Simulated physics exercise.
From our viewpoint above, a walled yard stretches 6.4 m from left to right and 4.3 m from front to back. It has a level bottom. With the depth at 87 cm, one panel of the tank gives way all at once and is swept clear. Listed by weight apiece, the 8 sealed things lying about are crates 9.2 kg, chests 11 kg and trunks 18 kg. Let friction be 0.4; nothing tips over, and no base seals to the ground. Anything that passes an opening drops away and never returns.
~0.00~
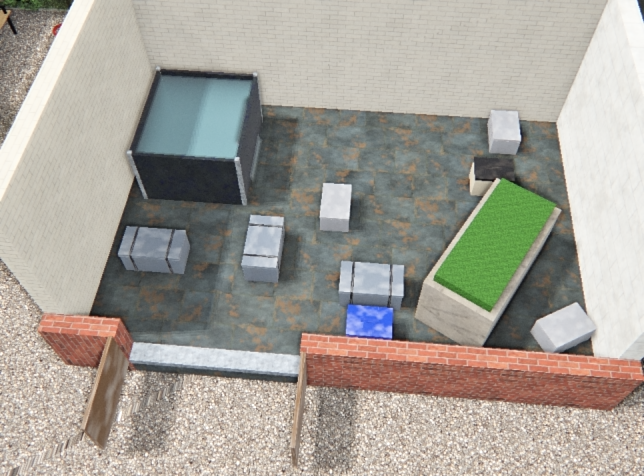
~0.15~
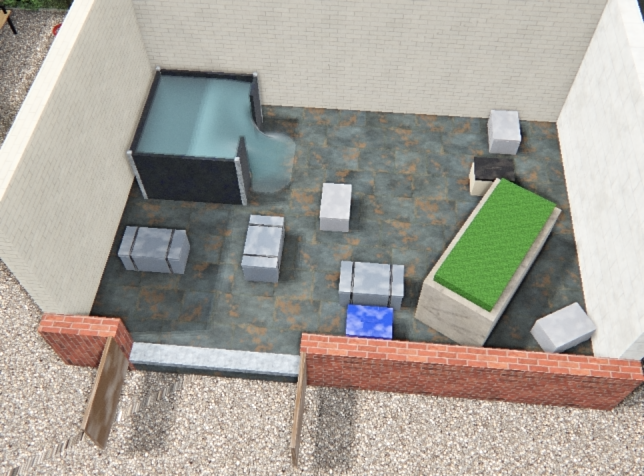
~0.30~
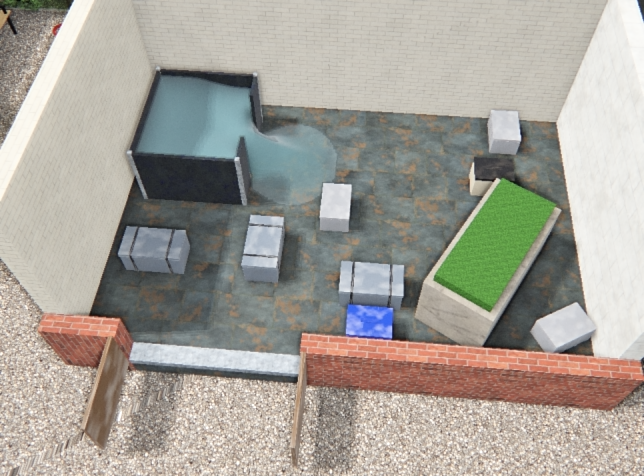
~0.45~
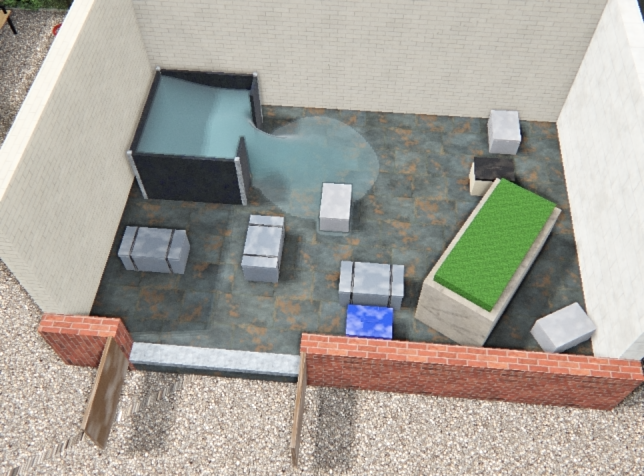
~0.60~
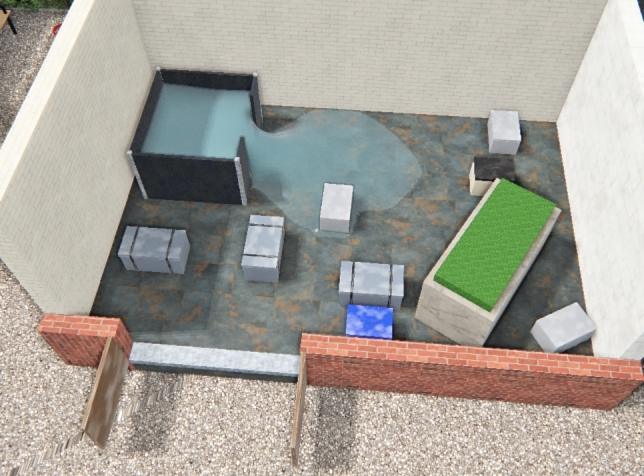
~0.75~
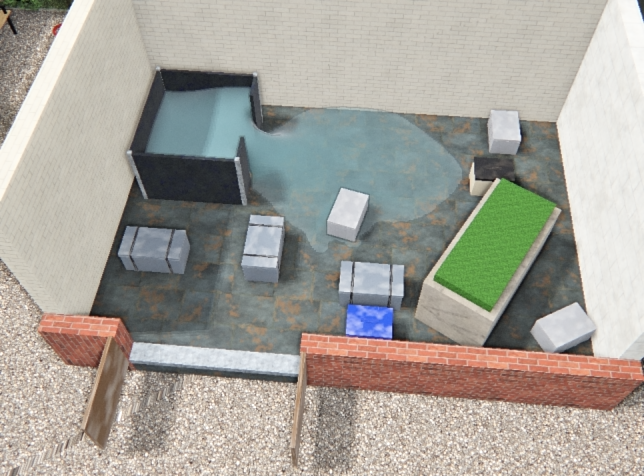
In the video, water pours through an opening in the right side of a dark tank in a walled yard and spreads rightward across the floor, surrounding a pale block, which then shifts and turns slightly.
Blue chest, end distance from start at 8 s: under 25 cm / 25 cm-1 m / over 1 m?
Over 1 m.
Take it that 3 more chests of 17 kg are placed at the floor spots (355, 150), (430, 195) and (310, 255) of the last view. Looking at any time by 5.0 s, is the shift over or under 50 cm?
Listed order gives above the limit, above the limit, within the limit.
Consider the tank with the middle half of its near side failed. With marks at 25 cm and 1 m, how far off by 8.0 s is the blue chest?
After that, the blue chest shifts somewhat.
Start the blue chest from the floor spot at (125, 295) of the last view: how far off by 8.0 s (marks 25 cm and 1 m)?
I'd say it does not really move.
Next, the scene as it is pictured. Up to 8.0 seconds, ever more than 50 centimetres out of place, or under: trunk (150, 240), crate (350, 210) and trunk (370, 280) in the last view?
Within, beyond, beyond.
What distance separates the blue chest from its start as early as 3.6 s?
20 cm or so by then.
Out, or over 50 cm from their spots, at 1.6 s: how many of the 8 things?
The number by then is 3.
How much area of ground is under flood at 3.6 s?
The covered patch comes to about 20 m2.
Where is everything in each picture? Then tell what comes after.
In the first frame, the blue chest at (370, 321) rests on the ground; water covers 2.3 m2; 0 of 8 have shifted.
In the second frame, the blue chest at (370, 321), on the bottom; water covers 2.9 m2; 0 of 8 have shifted.
In the third frame, the blue chest at (370, 321) rests on the ground; 3.9 m2 under water; 0 of 8 have shifted.
In the fourth frame, the blue chest at (370, 321), on the bottom; 5.1 m2 under water; 0 of 8 have shifted.
In the fifth frame, the blue chest at (370, 321), on the bottom; water covers 6.5 m2; 0 of 8 have shifted.
In the sixth frame, the blue chest at (370, 321), on the bottom; 8.2 m2 under water; 1 of 8 have shifted.
After 1.6 s the blue chest is near (369, 326), 0.1 m from its start, aground; 0 of 8 are out; 3 afloat.
After 3.6 s the blue chest is near (359, 330), 0.2 m from its start, afloat; 0 of 8 are out; 5 afloat.
After 5.6 s the blue chest is near (255, 321), 1.4 m from its start, aground; 0 of 8 are out; 5 afloat.
After 8.0 s the blue chest is near (148, 343), 2.7 m from its start, aground; 0 of 8 are out; 4 afloat.
